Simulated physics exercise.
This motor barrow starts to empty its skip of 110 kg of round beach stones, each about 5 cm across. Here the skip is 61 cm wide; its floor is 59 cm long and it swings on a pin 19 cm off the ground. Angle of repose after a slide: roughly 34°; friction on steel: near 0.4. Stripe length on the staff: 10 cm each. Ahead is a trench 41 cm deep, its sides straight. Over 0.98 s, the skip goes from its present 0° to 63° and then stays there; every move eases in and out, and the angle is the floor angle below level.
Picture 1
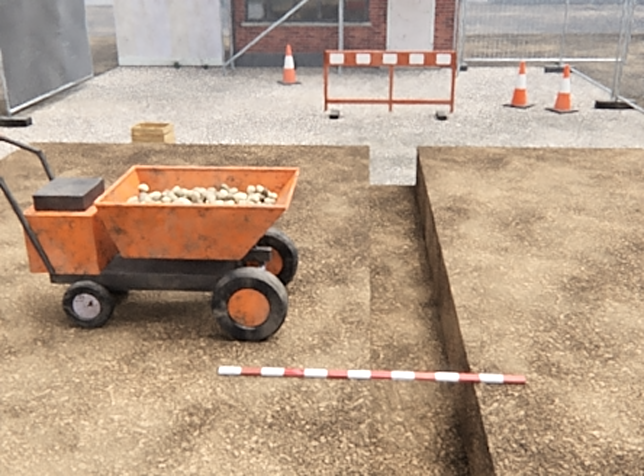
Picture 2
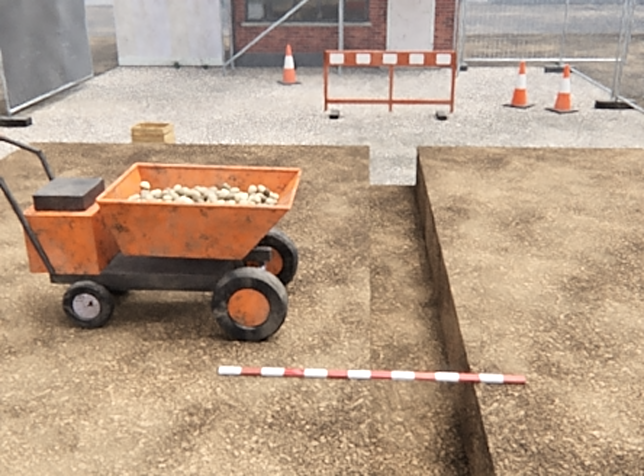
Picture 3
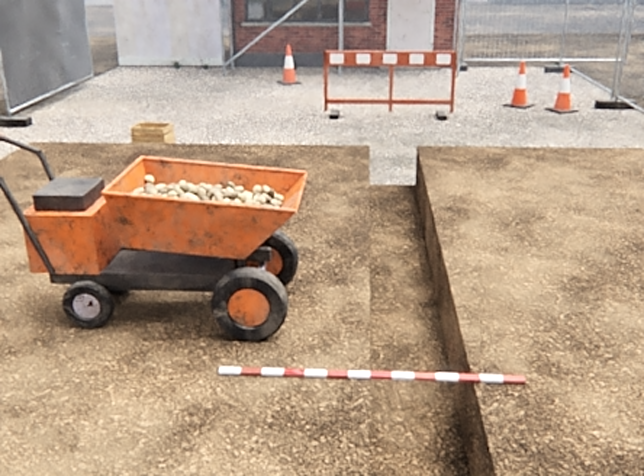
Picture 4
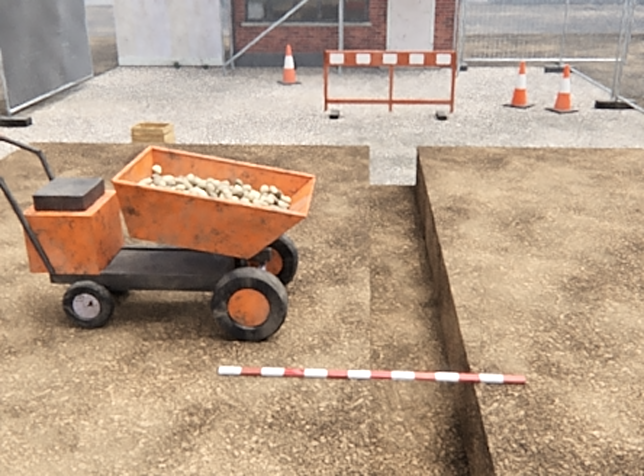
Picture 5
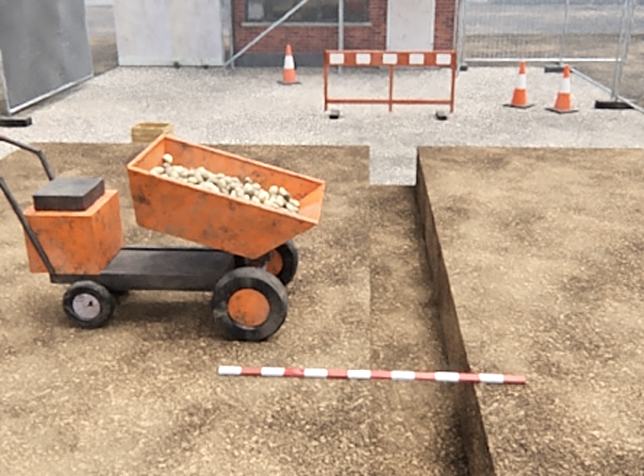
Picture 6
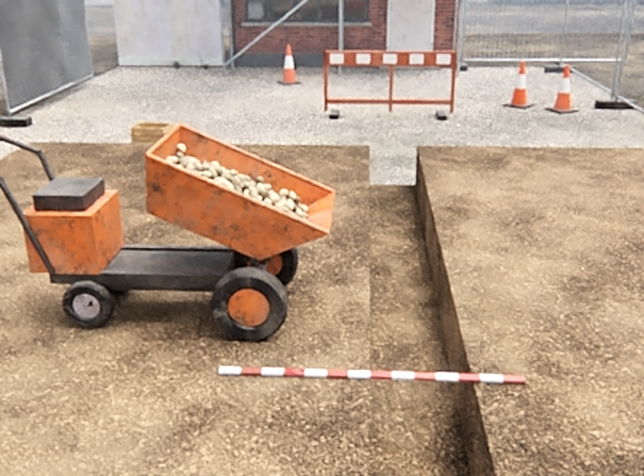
The video shows an orange motor barrow loaded with rounded stones, standing left of a trench near a red-and-white staff, as its skip gradually tilts forward to the right, its rear rising while the wheels stay still.
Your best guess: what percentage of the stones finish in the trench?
My guess is about 99 per cent.
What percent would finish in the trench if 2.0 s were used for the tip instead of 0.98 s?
Roughly 100 per cent.
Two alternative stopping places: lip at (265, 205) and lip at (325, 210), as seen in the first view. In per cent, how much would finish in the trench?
It comes to about 95 and 80 in a hundred.
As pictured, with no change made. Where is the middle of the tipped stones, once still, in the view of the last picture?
Centre estimate: Around (415, 372).
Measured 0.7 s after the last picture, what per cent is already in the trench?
Close to 25 per cent has got there by then.
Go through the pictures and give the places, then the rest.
In the first picture, lip at (286, 207), floor tilted 0°, highest stones at (184, 196).
In the second picture, lip at (289, 208), floor tilted 1°, highest stones at (185, 194).
In the third picture, lip at (296, 211), floor tilted 5°, highest stones at (175, 191).
In the fourth picture, lip at (305, 216), floor tilted 10°, highest stones at (168, 181).
In the fifth picture, the skip is at 16°, its lip at (317, 223); the top of the load is at (172, 171).
In the sixth picture, lip at (328, 233), floor tilted 24°, highest stones at (181, 161).
Then, 0.3 s after the last picture the floor is at 54°, 100 % in the skip; the foremost stones are at (342, 249).
Then, 0.7 s after the last picture the floor is at 63°, 73 % in the skip, 1 % short of the trench, 27 % in the trench; the foremost stones are at (430, 327).
Then, 1.0 s after the last picture the floor is at 63°, 32 % in the skip, 1 % short of the trench, 67 % in the trench, 1 % past the trench; the foremost stones are at (483, 343).
Then, 3.0 s after the last picture the floor is at 63°, 0 % in the skip, 99 % in the trench, 1 % past the trench; the foremost stones are at (533, 366).
